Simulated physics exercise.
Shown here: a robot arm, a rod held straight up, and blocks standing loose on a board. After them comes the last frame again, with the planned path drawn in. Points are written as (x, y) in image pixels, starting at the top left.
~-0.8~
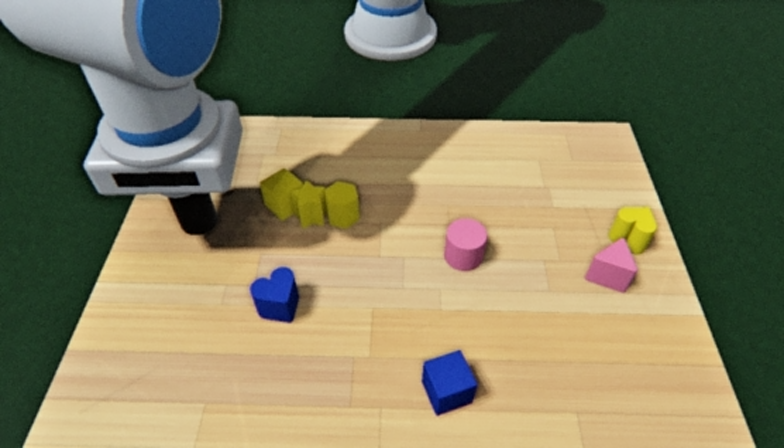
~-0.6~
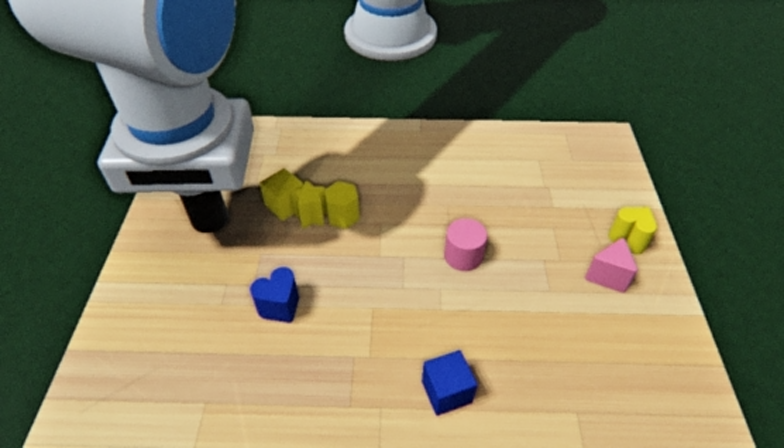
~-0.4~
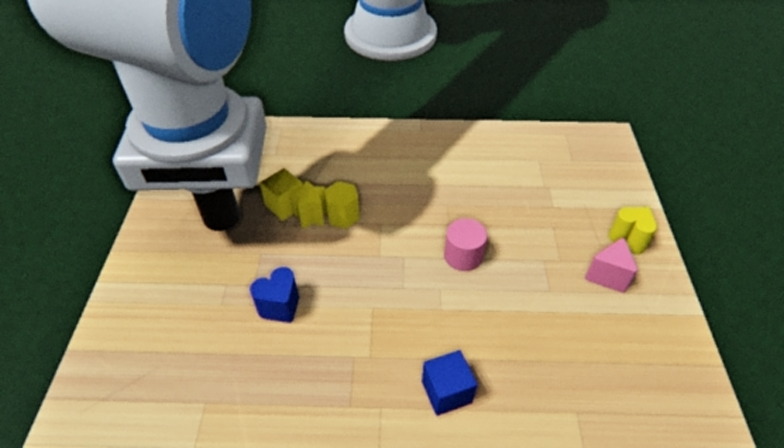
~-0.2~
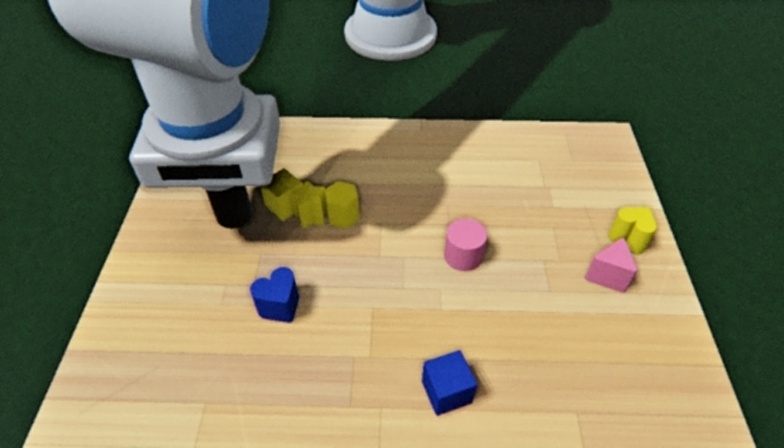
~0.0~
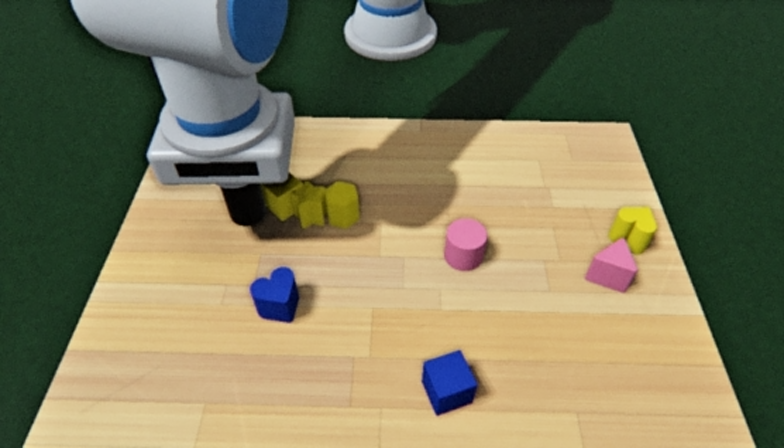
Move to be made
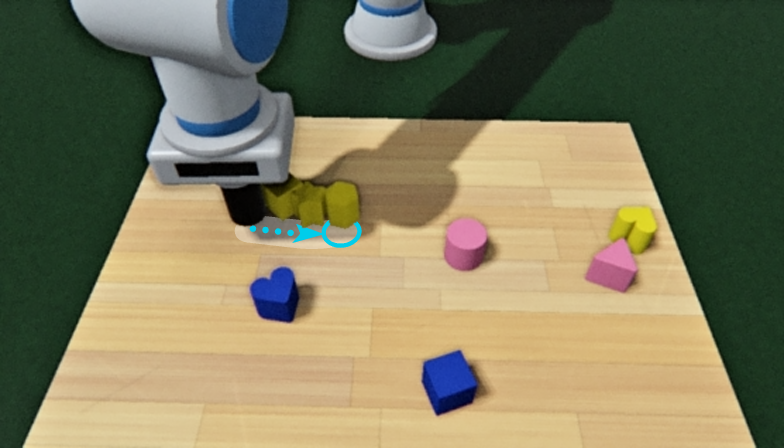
The clip opens on a robot arm holding a black rod upright at the left of a wooden board, near three yellow blocks, with blue, pink and yellow blocks elsewhere. The arm slides the rod a short way right, up beside the leftmost yellow block, while the blocks stay still.
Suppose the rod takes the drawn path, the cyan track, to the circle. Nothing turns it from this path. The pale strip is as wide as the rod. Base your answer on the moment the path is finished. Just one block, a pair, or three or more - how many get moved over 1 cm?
The number will come to 2.
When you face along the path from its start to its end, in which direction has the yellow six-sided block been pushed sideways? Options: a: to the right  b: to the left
The correct letter is b.
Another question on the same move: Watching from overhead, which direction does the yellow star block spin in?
The turn is anti-clockwise.
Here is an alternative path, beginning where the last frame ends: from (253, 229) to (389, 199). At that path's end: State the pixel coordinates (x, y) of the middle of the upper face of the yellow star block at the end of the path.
My best guess is (414, 164).
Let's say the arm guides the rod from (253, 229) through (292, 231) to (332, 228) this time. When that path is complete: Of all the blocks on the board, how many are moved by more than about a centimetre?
Two blocks shift.
The drawn path runs from (253, 229) over (297, 234) to (342, 232).
The first path, step by step. Halfway along, rod (294, 219); yellow square (284, 181), turned 20° anticlockwise; yellow star block (315, 193), turned 25° anticlockwise; yellow six-sided block (347, 191).
At the end, rod (340, 217); blue heart-shaped block not moved; yellow square (284, 181), turned 20° anticlockwise; yellow star block (333, 186), turned 75° anticlockwise; yellow six-sided block (364, 182), turned 20° clockwise.
